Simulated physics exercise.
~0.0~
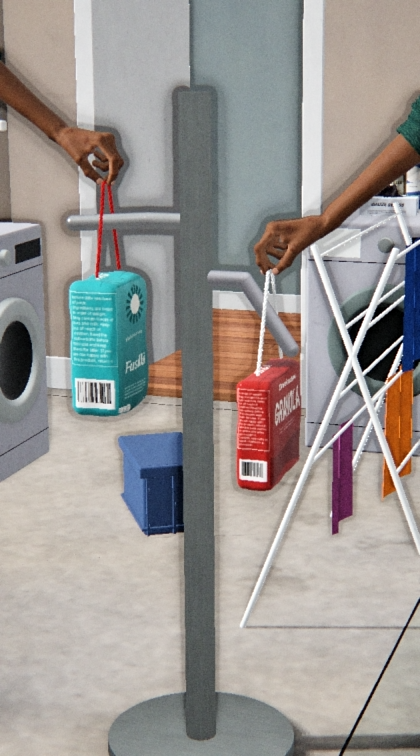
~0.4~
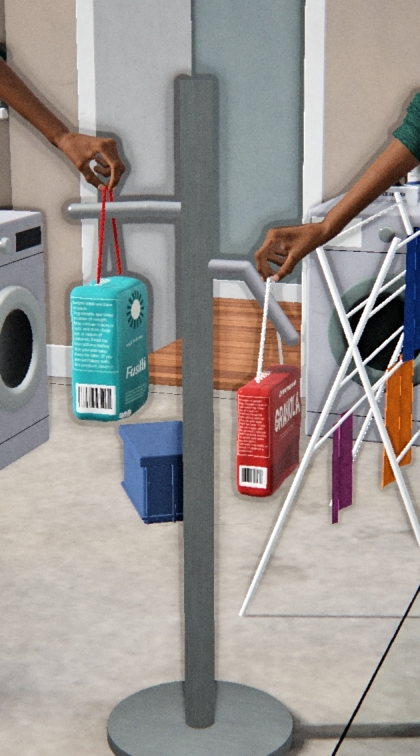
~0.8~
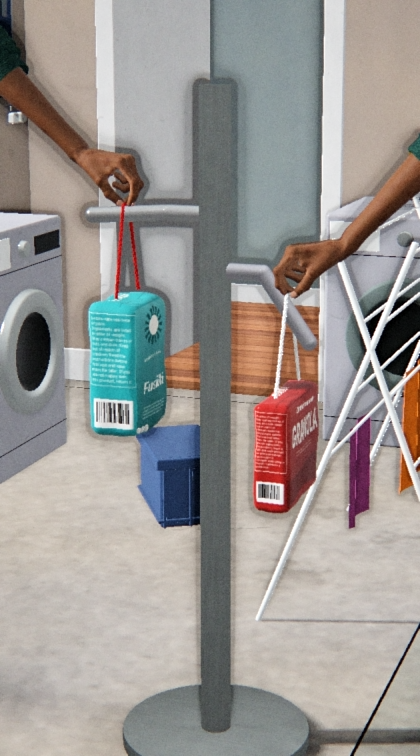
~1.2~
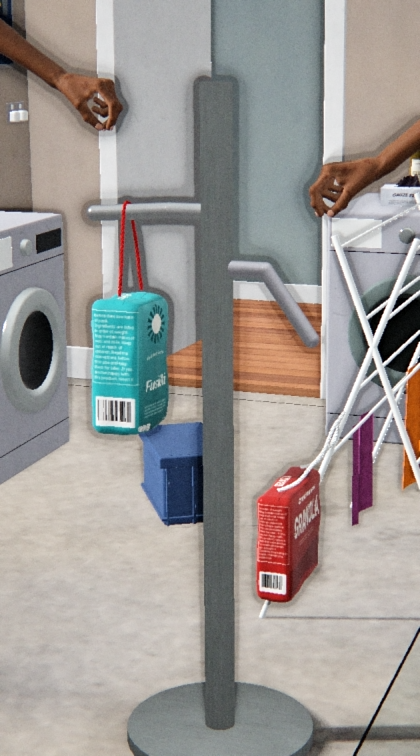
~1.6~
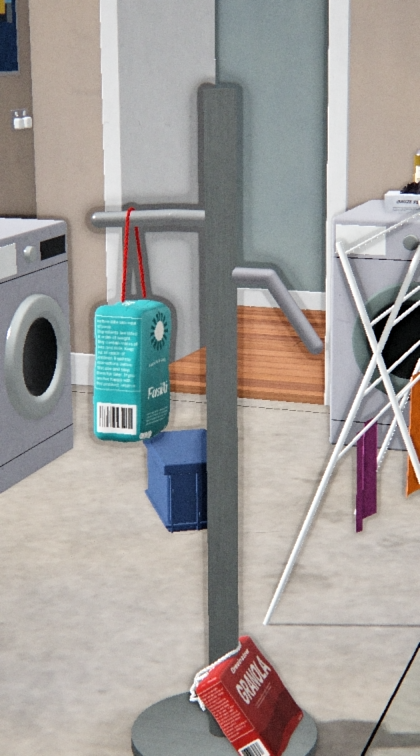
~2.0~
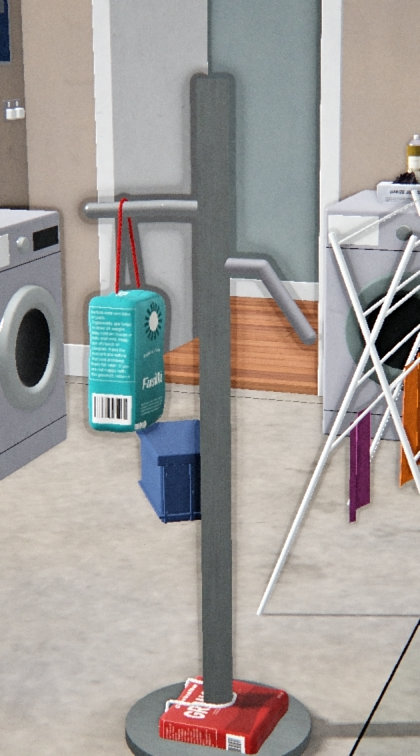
A turquoise sack and a red bag are lowered by two hands onto the pegs of a grey stand and released; the sack stays hanging on the left, while the red bag slips off the downward-bent right peg, falls and ends lying on the stand's round base.
